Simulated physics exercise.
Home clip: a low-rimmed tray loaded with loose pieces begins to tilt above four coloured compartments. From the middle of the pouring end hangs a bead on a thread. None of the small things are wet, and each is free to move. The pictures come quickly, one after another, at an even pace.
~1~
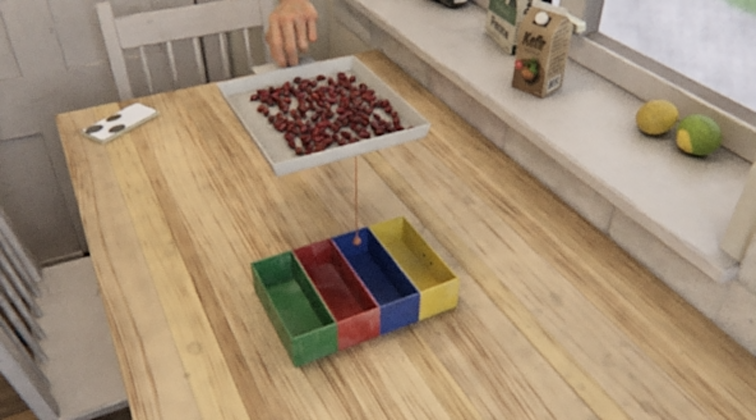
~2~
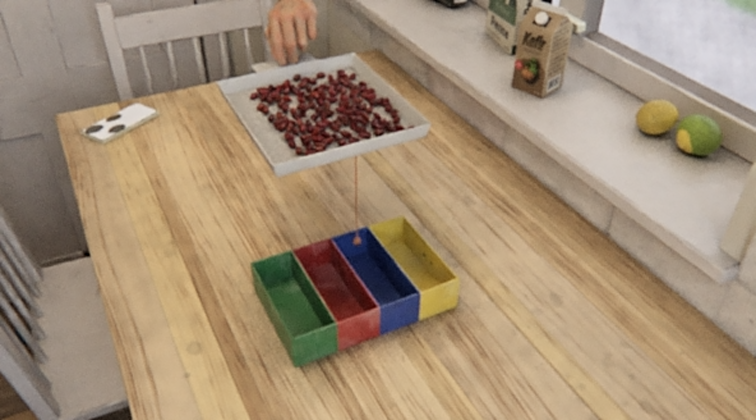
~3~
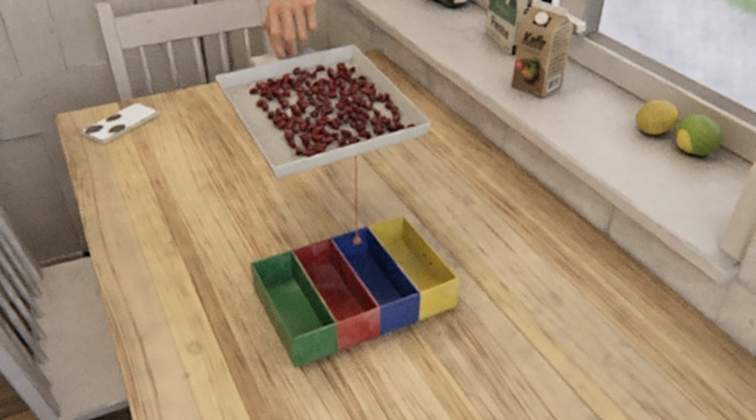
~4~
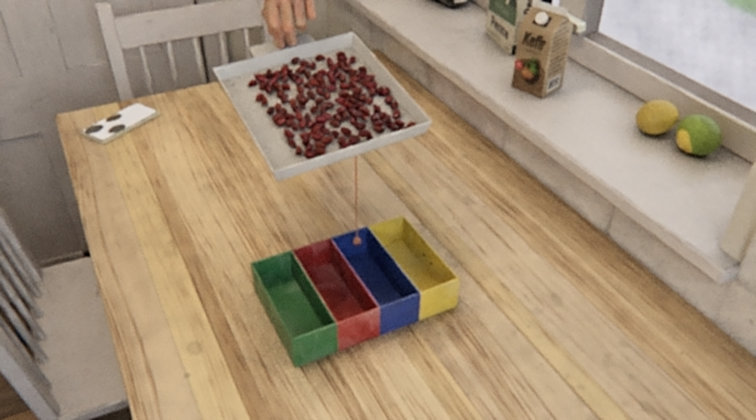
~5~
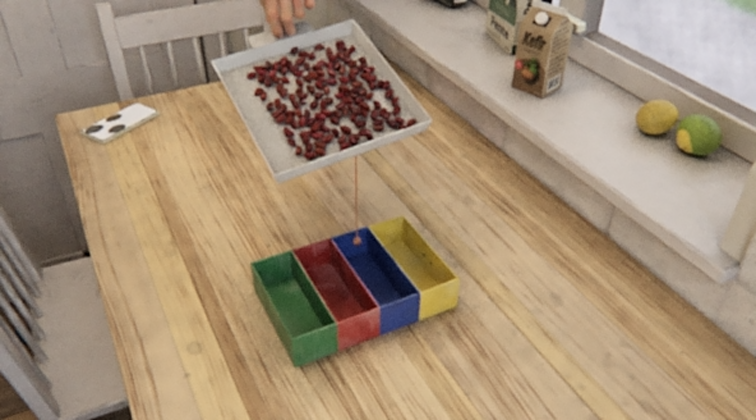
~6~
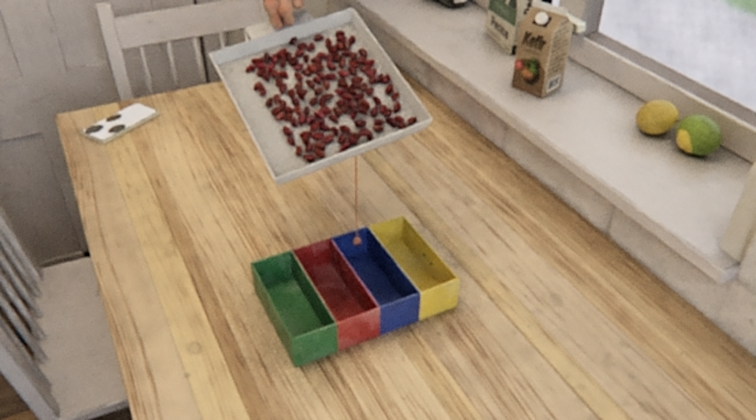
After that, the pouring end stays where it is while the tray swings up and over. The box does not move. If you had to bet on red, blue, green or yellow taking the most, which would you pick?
I would pick green.
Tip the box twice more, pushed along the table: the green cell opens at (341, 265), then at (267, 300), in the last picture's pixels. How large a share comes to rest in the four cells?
Roughly 20 per cent, and 100 per cent.
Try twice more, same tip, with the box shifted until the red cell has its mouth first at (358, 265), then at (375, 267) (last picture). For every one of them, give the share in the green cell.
Trial 1 about 50 %, trial 2 about 30 %.
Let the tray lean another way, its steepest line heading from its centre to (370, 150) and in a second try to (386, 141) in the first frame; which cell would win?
Case 1 - the yellow one. Case 2 - the cell in yellow.
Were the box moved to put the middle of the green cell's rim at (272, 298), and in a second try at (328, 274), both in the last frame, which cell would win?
First try: The red cell. Second try: That green cell.
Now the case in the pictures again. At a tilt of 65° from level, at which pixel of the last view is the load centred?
I'd mark the middle close to (318, 128).
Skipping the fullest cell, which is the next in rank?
The cell in second spot is red.
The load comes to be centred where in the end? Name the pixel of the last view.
(310, 307).
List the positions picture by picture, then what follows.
The first picture shows corners of the pouring end at (276, 162) and (426, 123), level; middle of the load at (329, 115), kidney beans; bead on its thread at (357, 241); green cell at (315, 342); red cell at (359, 326); blue cell at (400, 311); yellow cell at (439, 297).
The second picture shows corners of the pouring end at (276, 163) and (426, 123), level; middle of the load at (328, 114).
The third picture shows corners of the pouring end at (276, 165) and (426, 122), tipped barely, lowest at the left corner; middle of the load at (328, 110).
The fourth picture shows corners of the pouring end at (276, 168) and (426, 120), tipped a little, lowest at the left corner; middle of the load at (328, 106).
The fifth picture shows corners of the pouring end at (276, 172) and (427, 119), tipped a little, lowest at the left corner; middle of the load at (328, 101).
The sixth picture shows corners of the pouring end at (277, 175) and (427, 118), tipped clearly, lowest at the left corner; middle of the load at (328, 97); green cell at (315, 342); red cell at (359, 326); blue cell at (400, 311); yellow cell at (439, 297).
Soon, tray tipped steeply; nearly all on the tray; a stray few falling or outside the box.
A while on, tray tipped past a quarter turn; most on the tray; a small part in the green cell; a stray few in the red cell; a stray few in the blue cell; a small part falling or outside the box.
Towards the end, tray tipped past a quarter turn; about half in the green cell; about a third in the red cell; a small part in the blue cell; a stray few in the yellow cell; a stray few falling or outside the box.
Finally, tray tipped past a quarter turn; about half in the green cell; about a third in the red cell; a small part in the blue cell; a stray few in the yellow cell; a stray few outside the box.
